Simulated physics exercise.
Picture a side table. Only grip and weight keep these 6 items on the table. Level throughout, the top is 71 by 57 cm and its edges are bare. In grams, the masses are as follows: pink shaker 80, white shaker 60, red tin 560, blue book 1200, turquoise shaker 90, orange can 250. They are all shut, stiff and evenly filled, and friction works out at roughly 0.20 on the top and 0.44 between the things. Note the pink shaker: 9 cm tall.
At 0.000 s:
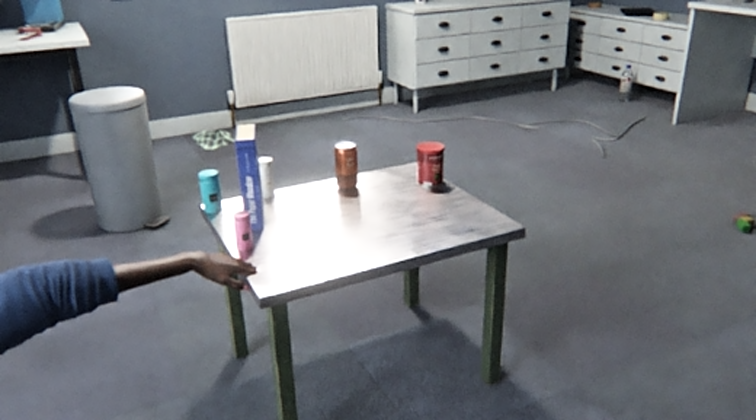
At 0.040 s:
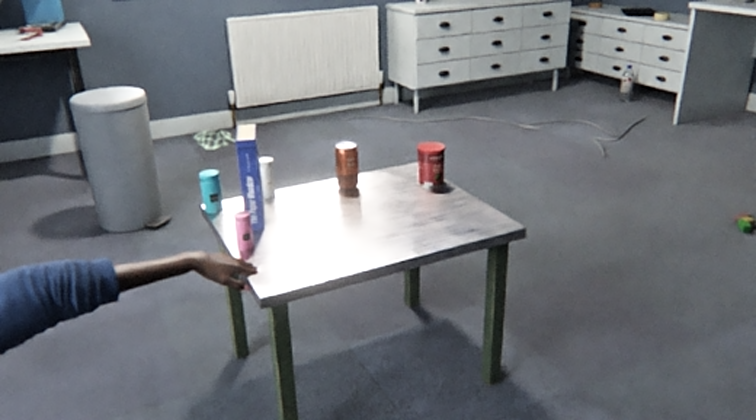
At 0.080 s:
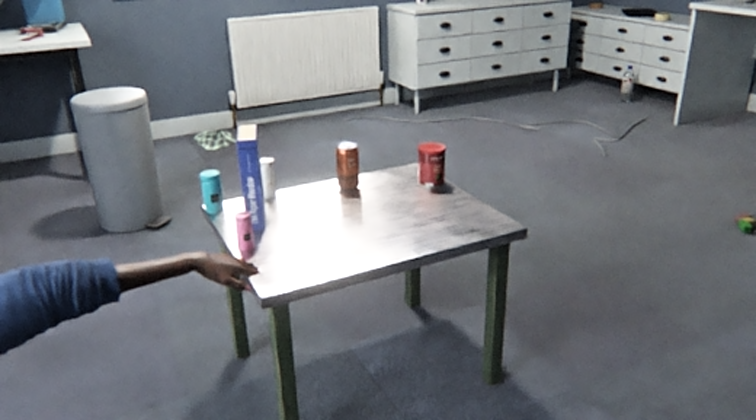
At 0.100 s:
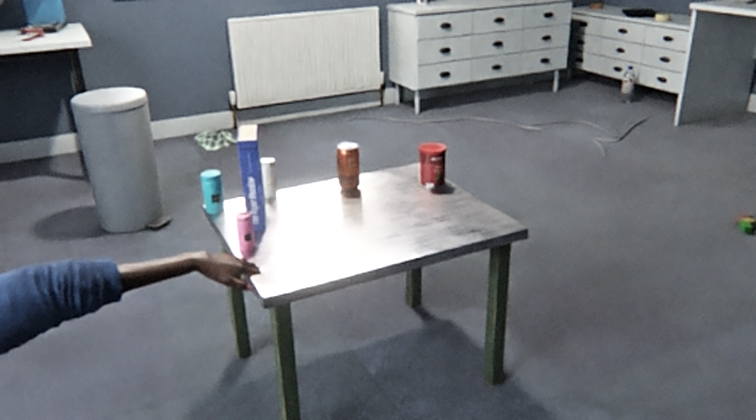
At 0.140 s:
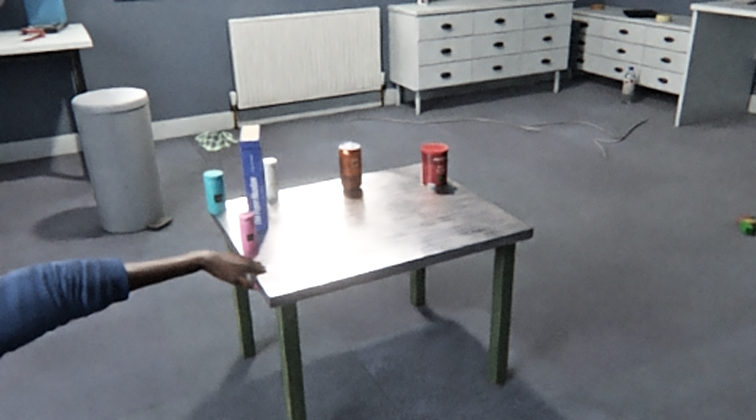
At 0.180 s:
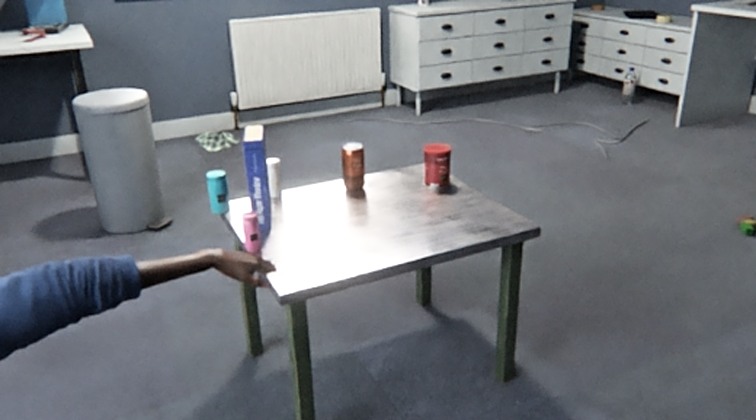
At first, a hand rests at the near left corner of a small table holding a pink shaker, a blue book, turquoise and white shakers, an orange can and a red tin, with almost nothing moving. Then the hand pushes the table slightly to the right, and the objects shift slightly rightward too, still upright.
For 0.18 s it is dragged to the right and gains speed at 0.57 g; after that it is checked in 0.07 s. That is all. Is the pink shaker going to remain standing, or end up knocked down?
The result: A fall.
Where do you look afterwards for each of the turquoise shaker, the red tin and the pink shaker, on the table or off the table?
Well, the turquoise shaker does come off, the red tin does not come off, and the pink shaker does come off.
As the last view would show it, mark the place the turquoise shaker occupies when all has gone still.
It comes to rest somewhere around (229, 353).
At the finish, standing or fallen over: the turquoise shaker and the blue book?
Well, the turquoise shaker tumbles down, and the blue book tumbles down.
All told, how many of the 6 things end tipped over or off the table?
Altogether, 3.
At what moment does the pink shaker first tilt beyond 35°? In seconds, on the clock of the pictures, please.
Time: Roughly 0.7 s.
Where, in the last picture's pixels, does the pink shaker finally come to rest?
It ends near (265, 404).
After 0.28 s, table along by 12 cm; pink shaker and turquoise shaker now off the table; blue book slid 7 cm; white shaker slid 7 cm.
After 0.48 s, table along by 13 cm; blue book leaning 8°; white shaker slid 3 cm; orange can slid 3 cm.
After 0.78 s, table along by 13 cm; blue book leaning 24°; white shaker slid 3 cm; red tin slid 3 cm.
At rest (1.4 s), off the table and tipped over, pink shaker and turquoise shaker; tipped over on the table, blue book; the other 3 in place, give or take 5 cm. In the last view, pink shaker near (265, 404).
